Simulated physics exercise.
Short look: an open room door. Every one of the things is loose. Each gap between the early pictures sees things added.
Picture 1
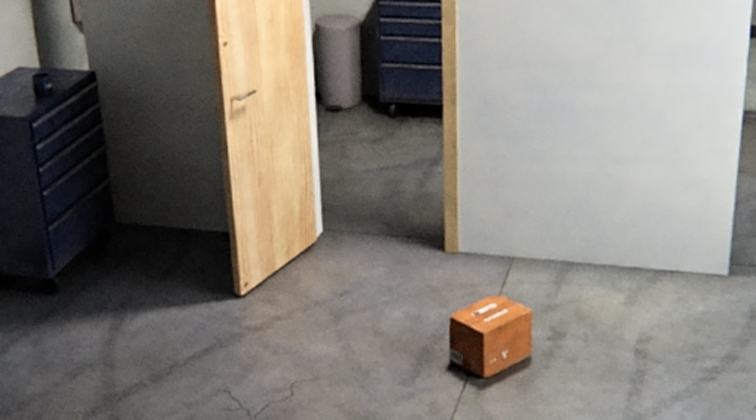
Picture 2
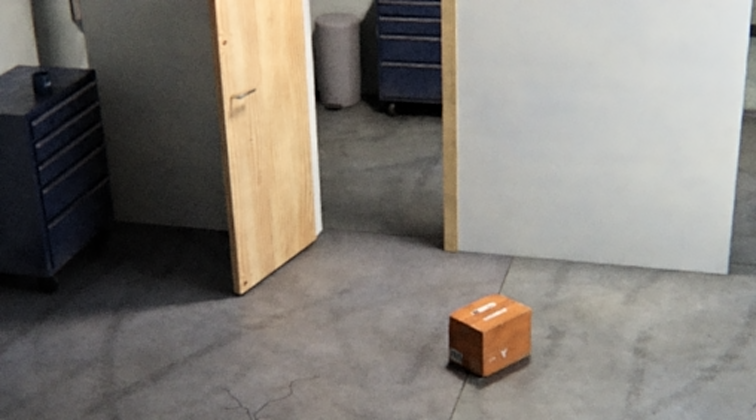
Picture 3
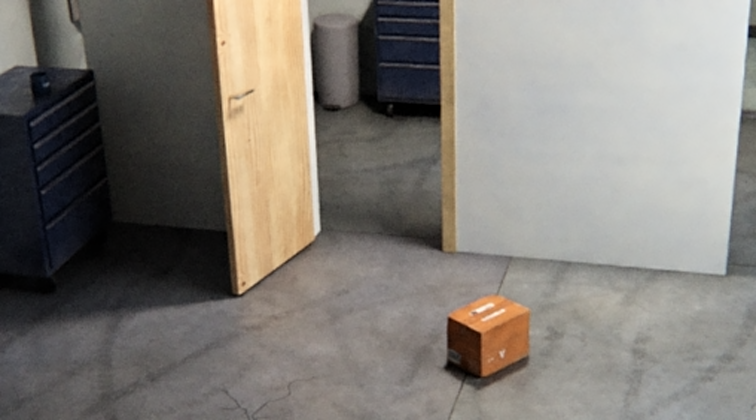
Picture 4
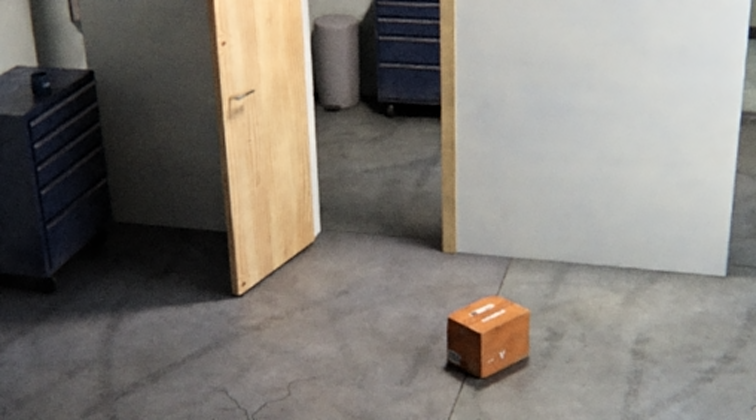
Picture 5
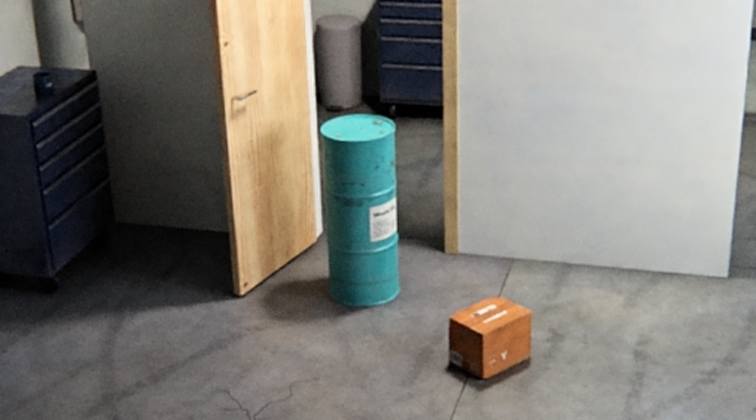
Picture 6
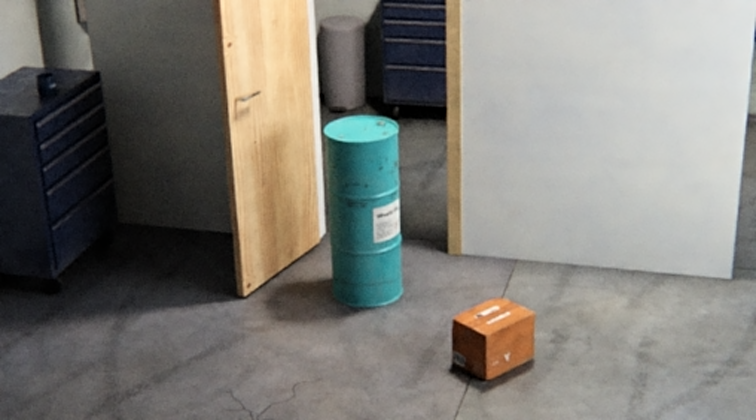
A turquoise drum suddenly appeared on the concrete floor beside a wide-open wooden door, to the left of a small orange box, while the door and the box stayed still.
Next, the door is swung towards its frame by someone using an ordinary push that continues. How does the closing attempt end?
It ends with the door stuck open.
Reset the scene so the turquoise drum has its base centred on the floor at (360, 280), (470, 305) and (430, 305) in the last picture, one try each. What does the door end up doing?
Case 1: Door stays partly open. Case 2: Door ends up flush. Case 3: Door ends up flush.
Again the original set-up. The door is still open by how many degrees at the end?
The door ends up some 65° open.
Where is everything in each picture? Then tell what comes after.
Door wide open and still; orange parcel (491, 336), in the first frame.
Door wide open and still; orange parcel (490, 335), in the second frame.
Door wide open and still; orange parcel (488, 335), in the third frame.
Door wide open and still; orange parcel (488, 336), in the fourth frame.
Door wide open and still; orange parcel (490, 337), in the fifth frame.
Door wide open and still; turquoise drum (365, 212); orange parcel (493, 338), in the sixth frame.
Then, 0.40 s after the last picture, door at 98°.
Then, 0.70 s after the last picture, door at 86°.
Then, 0.90 s after the last picture, door at 76°.
Then, 1.10 s after the last picture, door at 67°.
At rest, door at 67°; both in place. Seen from the same camera at the end, turquoise drum near (365, 212).
